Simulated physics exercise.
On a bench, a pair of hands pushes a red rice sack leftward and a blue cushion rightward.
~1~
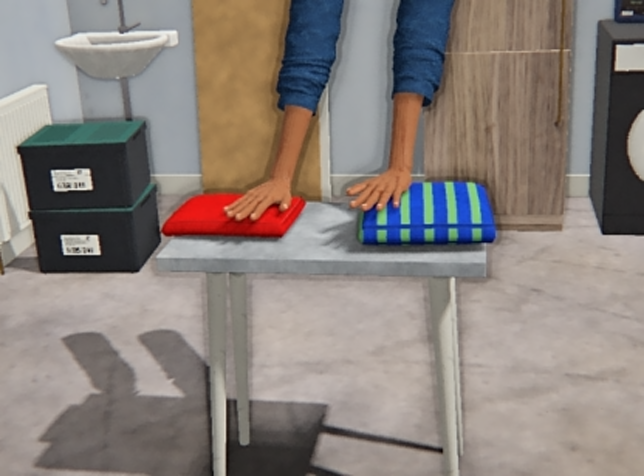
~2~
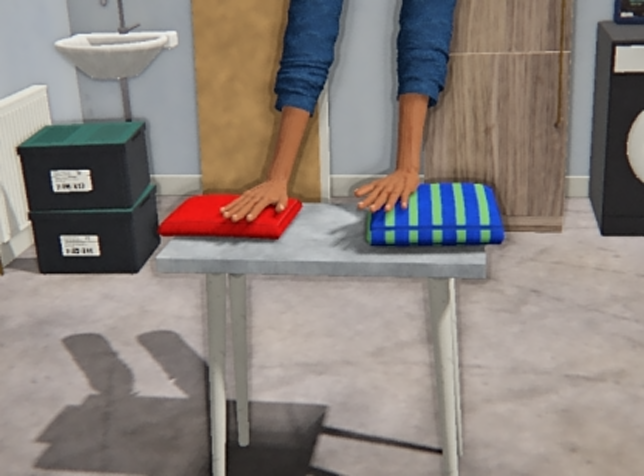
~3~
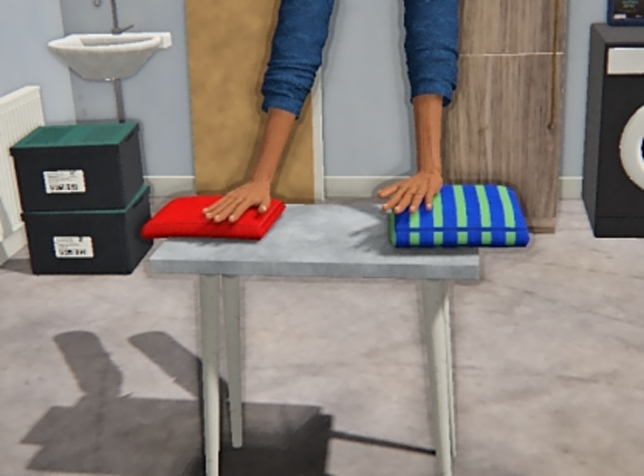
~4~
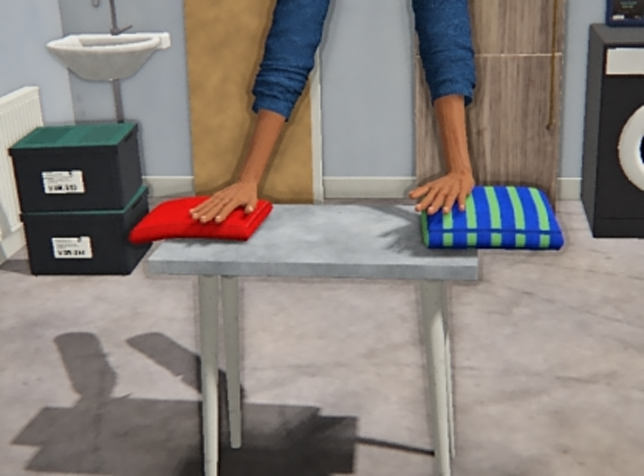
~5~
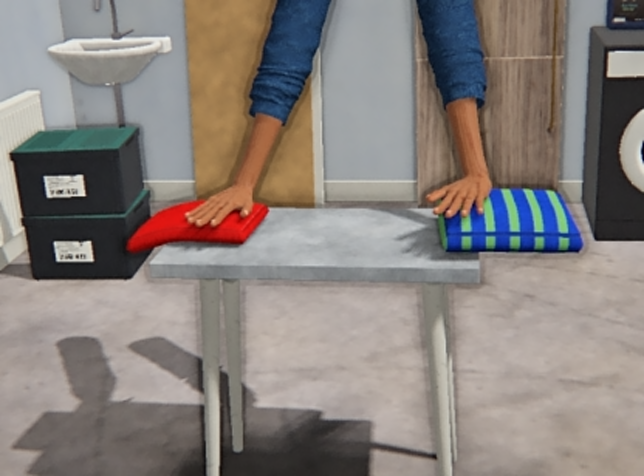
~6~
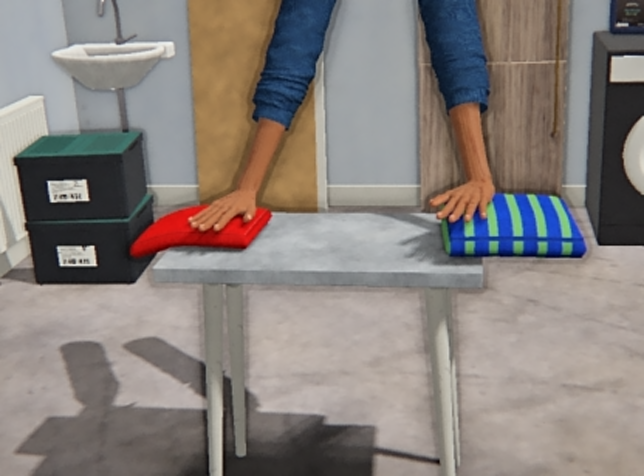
In this clip, two hands on a small table push a folded-looking red item leftward and a blue-and-green striped one rightward until both extend past opposite edges, the red one's outer end drooping while the striped one stays flat.
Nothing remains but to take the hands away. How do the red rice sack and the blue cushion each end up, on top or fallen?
As I see it, red rice sack: On, blue cushion: Off.
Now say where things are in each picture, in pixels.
In the first frame, rice sack tip (172, 222); cushion tip (490, 224).
In the second frame, rice sack tip (170, 223); cushion tip (498, 225).
In the third frame, rice sack tip (153, 226); cushion tip (523, 228).
In the fourth frame, rice sack tip (141, 231); cushion tip (555, 230).
In the fifth frame, rice sack tip (139, 240); cushion tip (574, 233).
In the sixth frame, rice sack tip (142, 245), about a third past the edge; cushion tip (577, 238), well over half past the edge.
Then, 0.26 s on from there, rice sack as it was left; cushion tipping outwards near (516, 258).
Then, 0.48 s on from there, rice sack as it was left; cushion falling near (522, 397).
Then, 0.72 s on from there, rice sack as it was left; cushion on the floor near (567, 455).
In the end, rice sack as it was left; cushion on the floor. The red rice sack holds its place and the blue cushion slumps off the end.
